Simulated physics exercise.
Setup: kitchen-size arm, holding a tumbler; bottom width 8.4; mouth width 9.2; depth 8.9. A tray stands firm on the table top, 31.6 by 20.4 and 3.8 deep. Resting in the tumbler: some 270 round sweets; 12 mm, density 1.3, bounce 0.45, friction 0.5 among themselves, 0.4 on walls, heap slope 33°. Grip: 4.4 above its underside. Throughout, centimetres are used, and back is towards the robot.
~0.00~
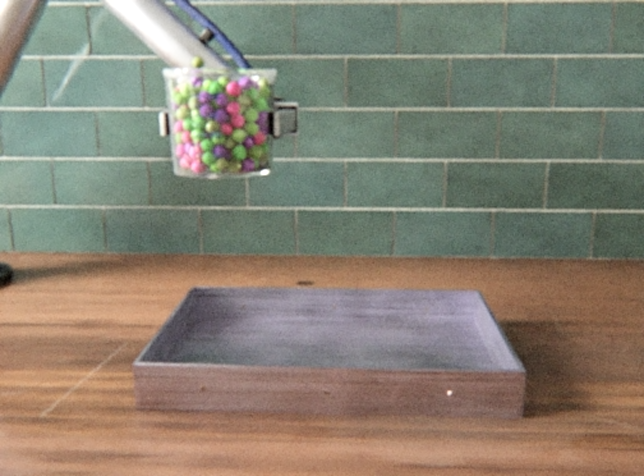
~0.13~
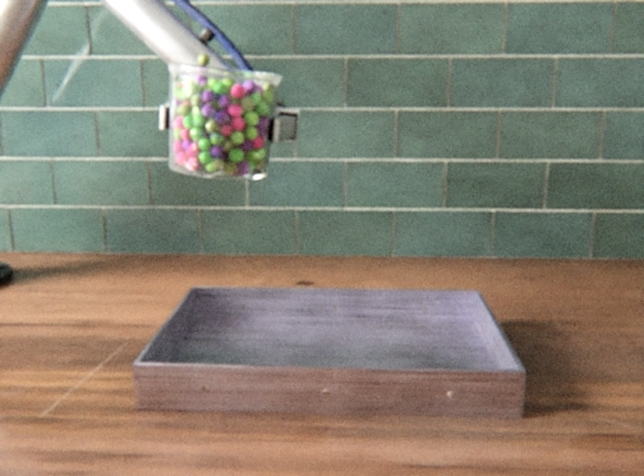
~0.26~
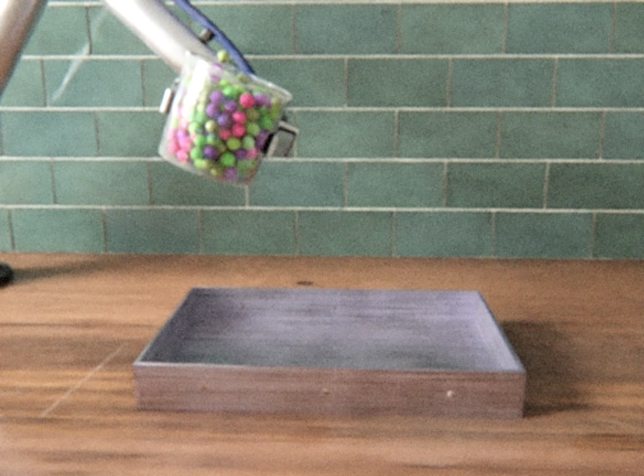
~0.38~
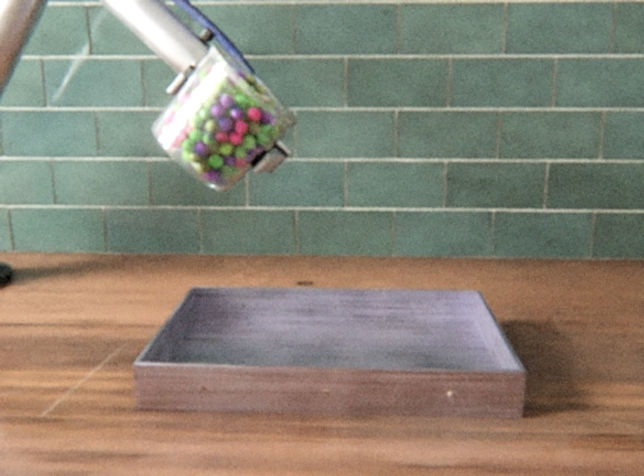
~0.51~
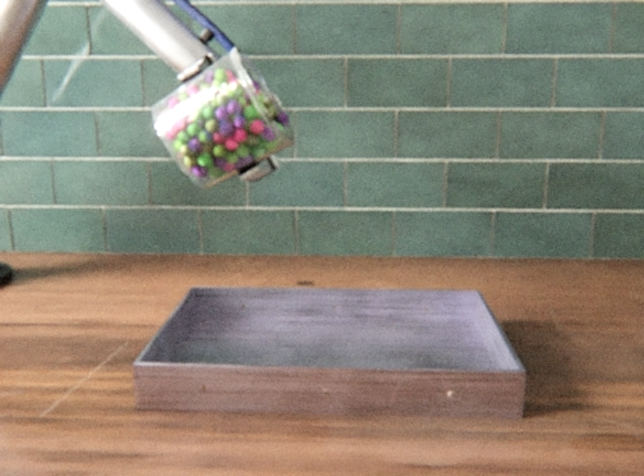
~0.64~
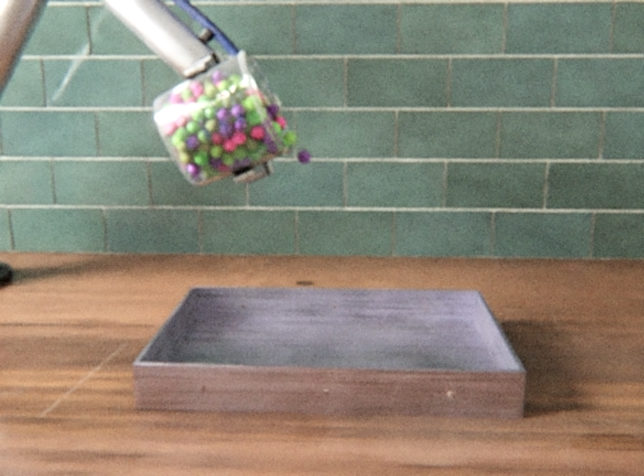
A robot arm held a clear tumbler of pink, green and purple sweets above an empty tray, tilted it steeply to the right, and one purple sweet came out past the rim.
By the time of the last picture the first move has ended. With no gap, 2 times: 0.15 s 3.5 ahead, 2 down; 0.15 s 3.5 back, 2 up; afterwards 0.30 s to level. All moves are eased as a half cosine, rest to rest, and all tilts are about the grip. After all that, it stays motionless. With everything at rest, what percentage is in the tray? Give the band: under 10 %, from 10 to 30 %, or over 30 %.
The share falls between 10 and 30 %.
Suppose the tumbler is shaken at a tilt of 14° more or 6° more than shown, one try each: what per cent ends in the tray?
They would come to near 45 and 30 per cent.
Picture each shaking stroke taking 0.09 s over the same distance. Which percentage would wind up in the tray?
I'd expect some 35 per cent.
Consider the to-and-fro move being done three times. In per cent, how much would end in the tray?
In that case it would be roughly 25 per cent.
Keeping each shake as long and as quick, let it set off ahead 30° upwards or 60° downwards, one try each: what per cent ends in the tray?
Try one gives about 40 in a hundred, try two about 10 in a hundred.
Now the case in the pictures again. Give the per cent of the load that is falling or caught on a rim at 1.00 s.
My guess is some 8 in a hundred.
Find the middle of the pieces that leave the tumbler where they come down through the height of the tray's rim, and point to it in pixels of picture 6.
I'd say somewhere around (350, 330).
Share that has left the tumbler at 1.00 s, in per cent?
Roughly 15 percent is out.
After 1.00 s, tilted 66° forward, highest piece 25 above the table; 236 in the tumbler, 17 in the tray, 21 in flight or on a rim.
After 1.36 s, tilted 43° forward, highest piece 25 above the table; 218 in the tumbler, 52 in the tray, 4 in flight or on a rim.
After 1.74 s, level, highest piece 28 above the table; 218 in the tumbler, 56 in the tray.
After 2.79 s, level, highest piece 28 above the table; 218 in the tumbler, 56 in the tray.
In the end, 218 in the tumbler, 56 in the tray. That is 20 % in the tray.
